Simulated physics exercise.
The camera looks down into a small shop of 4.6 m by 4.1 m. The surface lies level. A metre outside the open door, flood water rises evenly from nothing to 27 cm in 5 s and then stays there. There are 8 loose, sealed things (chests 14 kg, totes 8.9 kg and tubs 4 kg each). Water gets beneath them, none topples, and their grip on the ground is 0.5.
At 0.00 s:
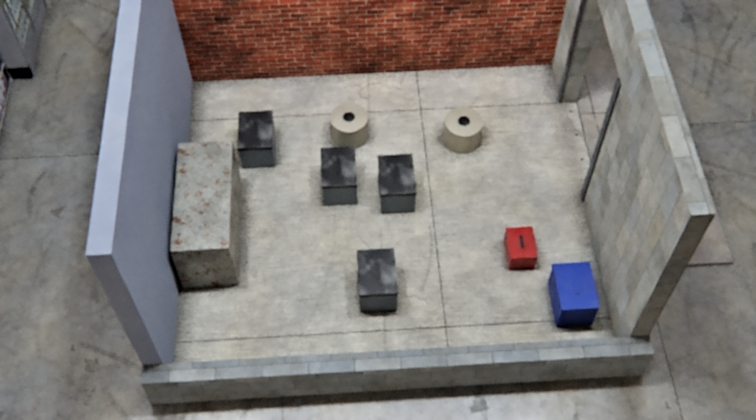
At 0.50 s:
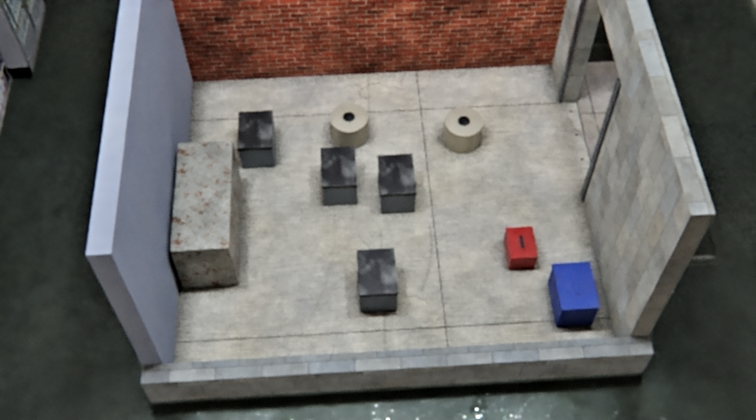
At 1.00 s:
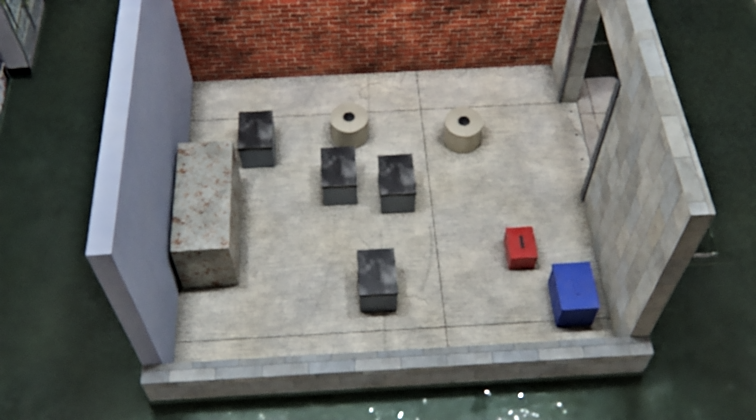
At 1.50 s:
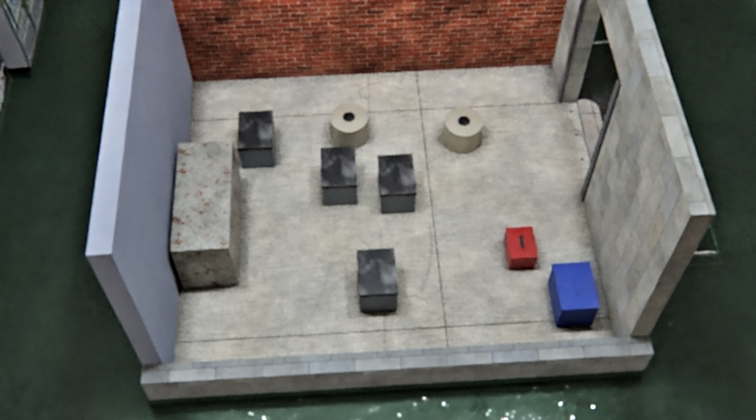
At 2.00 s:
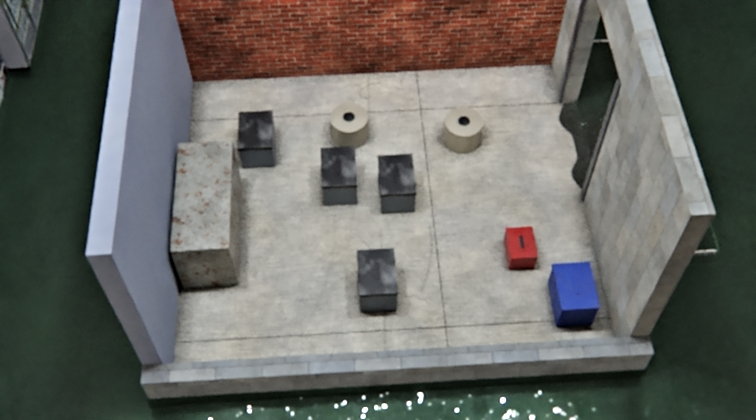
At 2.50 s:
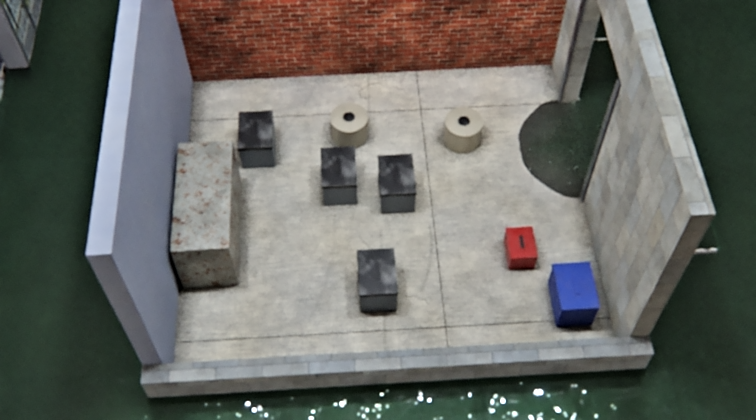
In a small roofless shop seen from above, dark blocks, two round tubs, a red tote and a blue chest sit on a pale floor. Greenish water first covers the ground outside the walls, then slips through the doorway on the right and spreads in a rounded patch, while the objects stay still.
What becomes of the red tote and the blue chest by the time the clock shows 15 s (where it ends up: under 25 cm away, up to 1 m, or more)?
The red tote is nudged along; the blue chest ends far away.
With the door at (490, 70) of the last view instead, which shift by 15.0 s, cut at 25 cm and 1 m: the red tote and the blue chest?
Then the red tote gets carried off, the blue chest ends far away.
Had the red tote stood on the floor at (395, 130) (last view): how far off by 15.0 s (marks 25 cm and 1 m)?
It gets carried off.
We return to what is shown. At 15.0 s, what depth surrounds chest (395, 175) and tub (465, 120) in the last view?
Roughly 20 and 21 cm.
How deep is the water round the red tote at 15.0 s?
About 10 cm.
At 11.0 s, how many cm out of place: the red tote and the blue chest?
About 0 and 5 cm.
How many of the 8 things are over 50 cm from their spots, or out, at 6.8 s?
I count 4.
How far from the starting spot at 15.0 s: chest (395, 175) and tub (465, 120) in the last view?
In that order: 250 cm, 200 cm.
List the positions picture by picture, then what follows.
The red tote at (522, 242) rests on the ground; the blue chest at (576, 285) rests on the ground; water covers 0.0 m2; 0 of 8 have shifted, in the first picture.
The red tote at (522, 242) rests on the ground; the blue chest at (576, 285), on the bottom; 0.0 m2 under water; 0 of 8 have shifted, in the second picture.
The red tote at (522, 242) rests on the ground; the blue chest at (576, 285), on the bottom; 0.0 m2 under water; 0 of 8 have shifted, in the third picture.
The red tote at (522, 242) rests on the ground; the blue chest at (576, 285), on the bottom; water covers 0.0 m2; 0 of 8 have shifted, in the fourth picture.
The red tote at (522, 242), on the bottom; the blue chest at (576, 285) rests on the ground; water covers 0.0 m2; 0 of 8 have shifted, in the fifth picture.
The red tote at (522, 242), on the bottom; the blue chest at (576, 285) rests on the ground; water covers 0.7 m2; 0 of 8 have shifted, in the sixth picture.
After 3.5 s the red tote is near (522, 242), 0.0 m from its start, aground; the blue chest is near (576, 285), 0.0 m from its start, aground; 0 afloat.
After 6.8 s the red tote is near (522, 242), 0.0 m from its start, aground; the blue chest is near (576, 285), 0.0 m from its start, aground; 2 afloat.
After 11.0 s the red tote is near (522, 242), 0.0 m from its start, aground; the blue chest is near (578, 284), 0.0 m from its start, aground; 6 afloat.
After 15.0 s the red tote is near (468, 209), 0.7 m from its start, afloat; the blue chest is near (366, 174), 2.6 m from its start, afloat; 8 afloat.
